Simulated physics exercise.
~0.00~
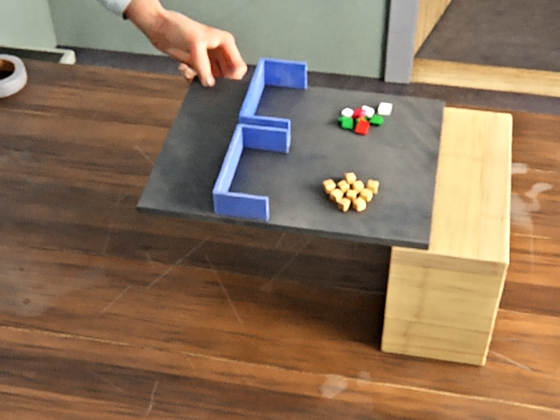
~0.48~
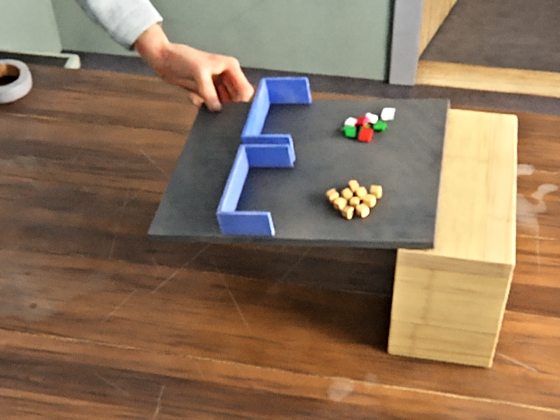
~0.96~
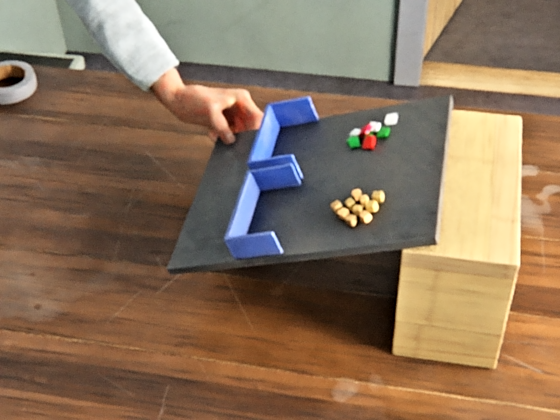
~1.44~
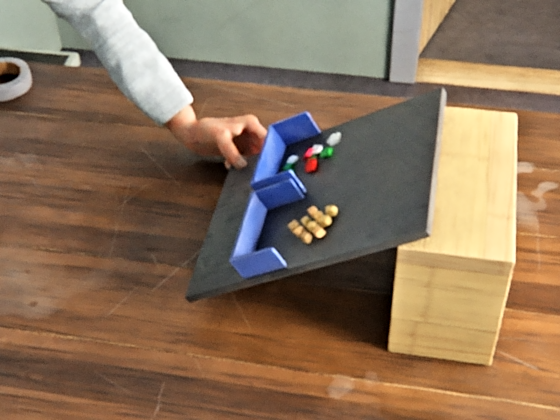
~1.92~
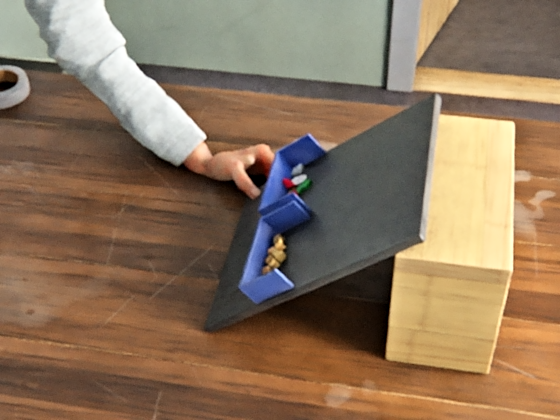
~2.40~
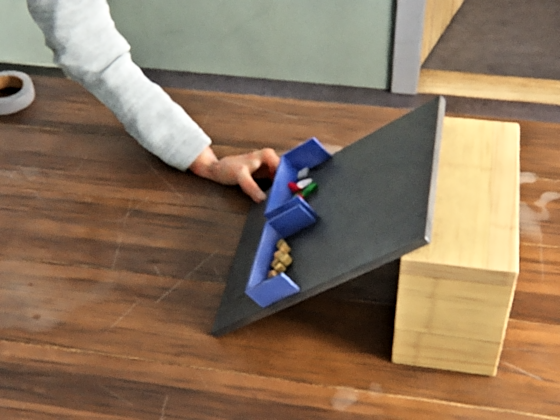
On a wooden table, a hand lowered the left end of a dark board propped on a wooden block, and a pile of tan bits and a few red, green and white pieces slid down, stopping against two blue barriers.
